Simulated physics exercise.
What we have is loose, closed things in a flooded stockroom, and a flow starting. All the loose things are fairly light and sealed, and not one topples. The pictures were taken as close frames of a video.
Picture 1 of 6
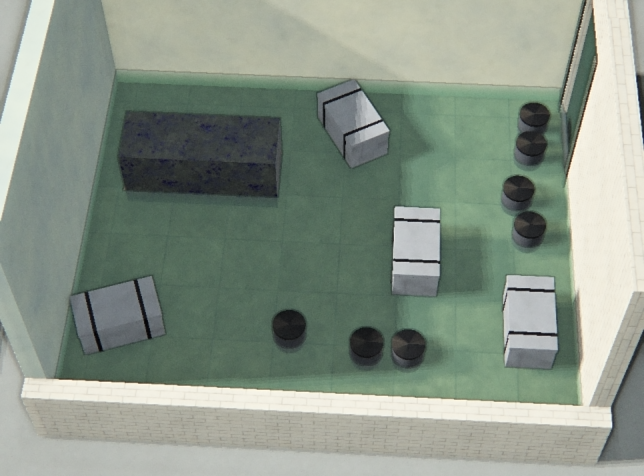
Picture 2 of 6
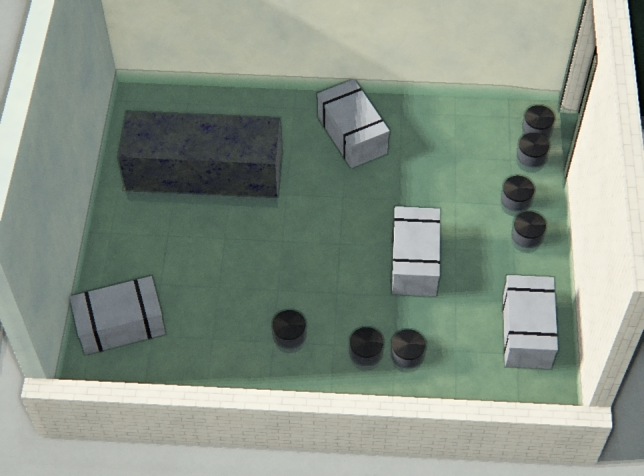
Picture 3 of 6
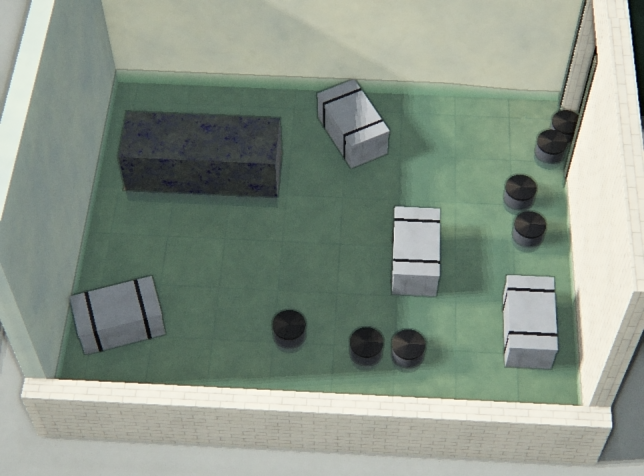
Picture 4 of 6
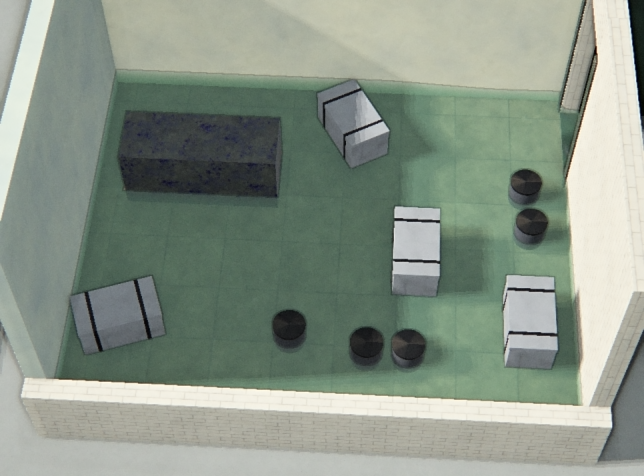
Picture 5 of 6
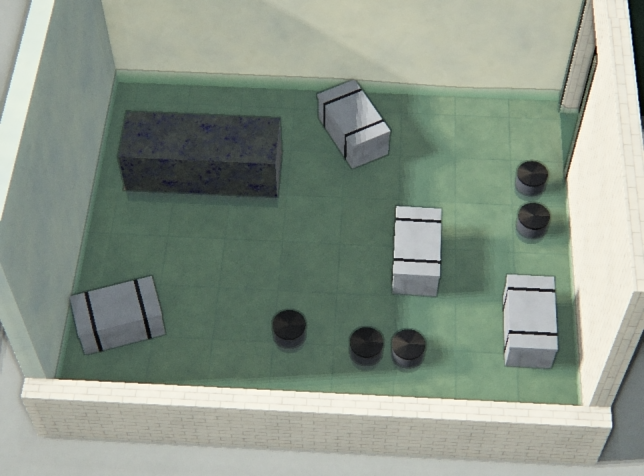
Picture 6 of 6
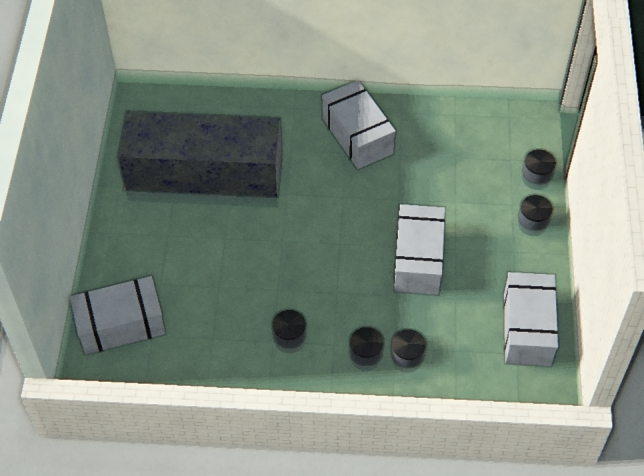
The clip shows a walled room with a green floor, pale strapped boxes, a dark block and round dark pails; two pails slip out through the opening at right, then two others drift slowly toward the back.
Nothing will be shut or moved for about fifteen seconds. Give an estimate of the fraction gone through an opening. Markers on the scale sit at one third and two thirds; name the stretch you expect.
The stretch between one and two thirds.
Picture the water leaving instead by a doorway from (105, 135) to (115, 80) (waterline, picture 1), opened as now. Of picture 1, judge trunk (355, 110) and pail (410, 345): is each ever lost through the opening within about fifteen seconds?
Taking them in order, the first leaves and the second never leaves.
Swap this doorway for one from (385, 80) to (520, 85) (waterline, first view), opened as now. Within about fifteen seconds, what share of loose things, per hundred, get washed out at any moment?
Something like 50 percent.
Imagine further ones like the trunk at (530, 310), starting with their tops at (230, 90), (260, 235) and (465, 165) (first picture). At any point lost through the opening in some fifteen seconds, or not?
In order: Never leaves, never leaves, leaves the room.
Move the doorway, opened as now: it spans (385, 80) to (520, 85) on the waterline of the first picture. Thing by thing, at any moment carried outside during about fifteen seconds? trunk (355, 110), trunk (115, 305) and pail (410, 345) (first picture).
Escapes, remains, remains.
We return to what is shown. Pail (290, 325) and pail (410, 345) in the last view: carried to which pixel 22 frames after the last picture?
Roughly (349, 309) for one and (461, 312) for the other.
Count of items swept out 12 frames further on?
It comes to 4.
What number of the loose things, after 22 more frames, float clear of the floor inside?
That would be 7.
A moment on, 3 of 11 are out; 8 afloat.
Next, 4 of 11 are out; 7 afloat.
Later, 4 of 11 are out; 7 afloat.
In the end, 6 of 11 are out; 5 afloat.
